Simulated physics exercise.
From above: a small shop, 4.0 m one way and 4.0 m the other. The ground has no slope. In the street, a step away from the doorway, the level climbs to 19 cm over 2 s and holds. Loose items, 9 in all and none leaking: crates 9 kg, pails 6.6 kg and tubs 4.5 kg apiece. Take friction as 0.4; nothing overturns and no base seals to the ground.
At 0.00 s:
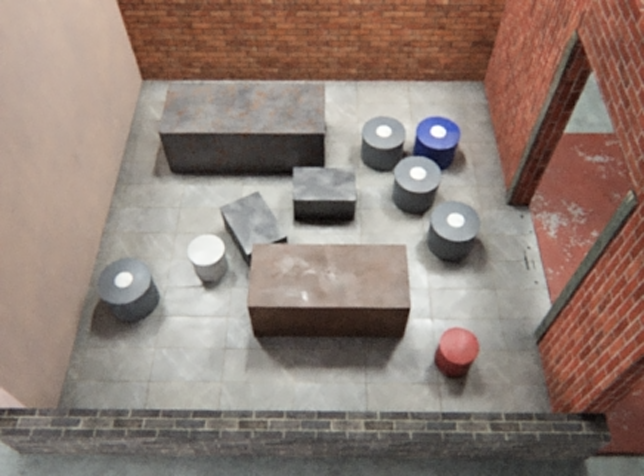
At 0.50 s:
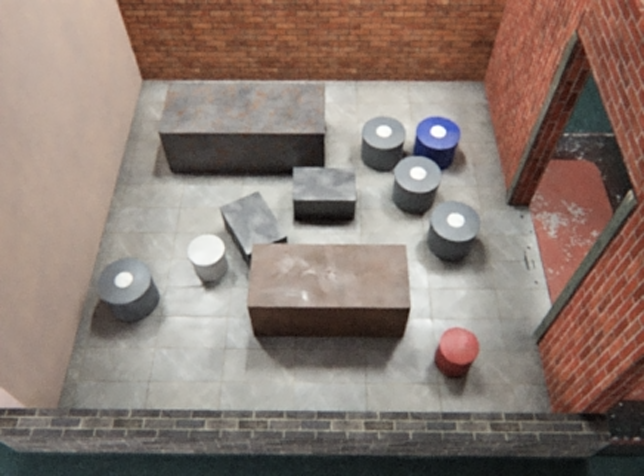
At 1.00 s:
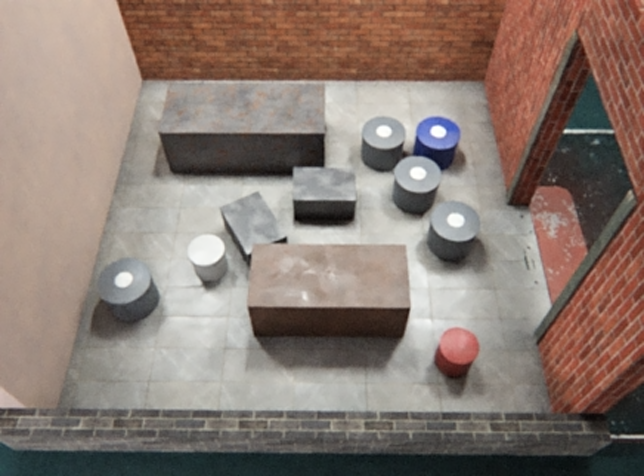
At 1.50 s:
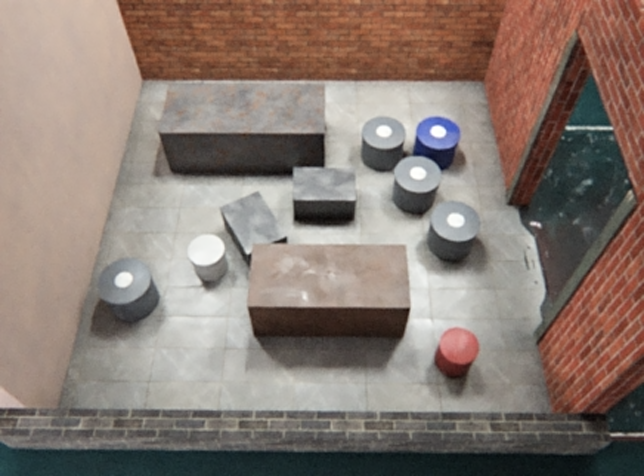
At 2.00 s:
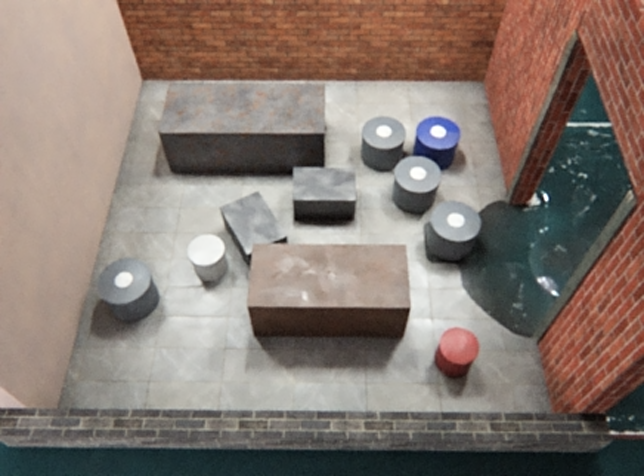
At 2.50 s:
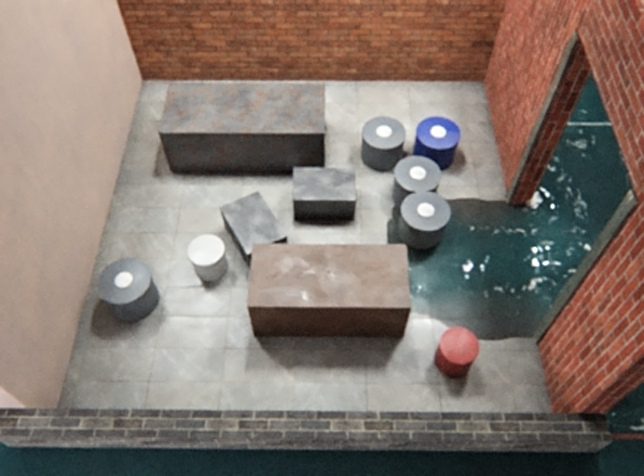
In a small brick-walled shop seen from above, dark water rose outside and covered the doorway, then spread in across the floor from the right, and one gray tub near it shifted left.
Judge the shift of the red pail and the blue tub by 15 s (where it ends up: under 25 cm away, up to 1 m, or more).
Red pail slides a little; blue tub is nudged along.
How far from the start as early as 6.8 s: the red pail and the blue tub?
About 40 and 10 cm.
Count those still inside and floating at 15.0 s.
I count 9.
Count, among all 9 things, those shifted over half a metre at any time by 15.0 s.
I count 9.
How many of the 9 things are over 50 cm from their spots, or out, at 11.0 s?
8 of them.
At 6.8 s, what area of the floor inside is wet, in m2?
Roughly 14 m2.
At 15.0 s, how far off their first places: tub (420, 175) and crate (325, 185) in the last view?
In that order: 50 cm, 200 cm.
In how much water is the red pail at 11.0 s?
Roughly 10 cm.
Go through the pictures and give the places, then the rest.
In the first picture, the red pail at (459, 345), on the bottom; the blue tub at (438, 132), on the bottom; 0.0 m2 under water; 0 of 9 have shifted.
In the second picture, the red pail at (459, 345) rests on the ground; the blue tub at (438, 132), on the bottom; water covers 0.0 m2; 0 of 9 have shifted.
In the third picture, the red pail at (459, 345) rests on the ground; the blue tub at (438, 132) rests on the ground; 0.0 m2 under water; 0 of 9 have shifted.
In the fourth picture, the red pail at (459, 345), on the bottom; the blue tub at (438, 132) rests on the ground; water covers 0.0 m2; 0 of 9 have shifted.
In the fifth picture, the red pail at (459, 345) rests on the ground; the blue tub at (438, 132) rests on the ground; water covers 0.6 m2; 0 of 9 have shifted.
In the sixth picture, the red pail at (459, 345) rests on the ground; the blue tub at (438, 132) rests on the ground; 1.5 m2 under water; 1 of 9 have shifted.
After 3.5 s the red pail is near (462, 351), 0.1 m from its start, aground; the blue tub is near (438, 132), 0.0 m from its start, aground; 2 afloat.
After 6.8 s the red pail is near (507, 343), 0.4 m from its start, aground; the blue tub is near (447, 126), 0.1 m from its start, aground; 4 afloat.
After 11.0 s the red pail is near (510, 360), 0.4 m from its start, afloat; the blue tub is near (380, 139), 0.6 m from its start, afloat; 9 afloat.
After 15.0 s the red pail is near (521, 379), 0.5 m from its start, afloat; the blue tub is near (473, 167), 0.6 m from its start, afloat; 9 afloat.
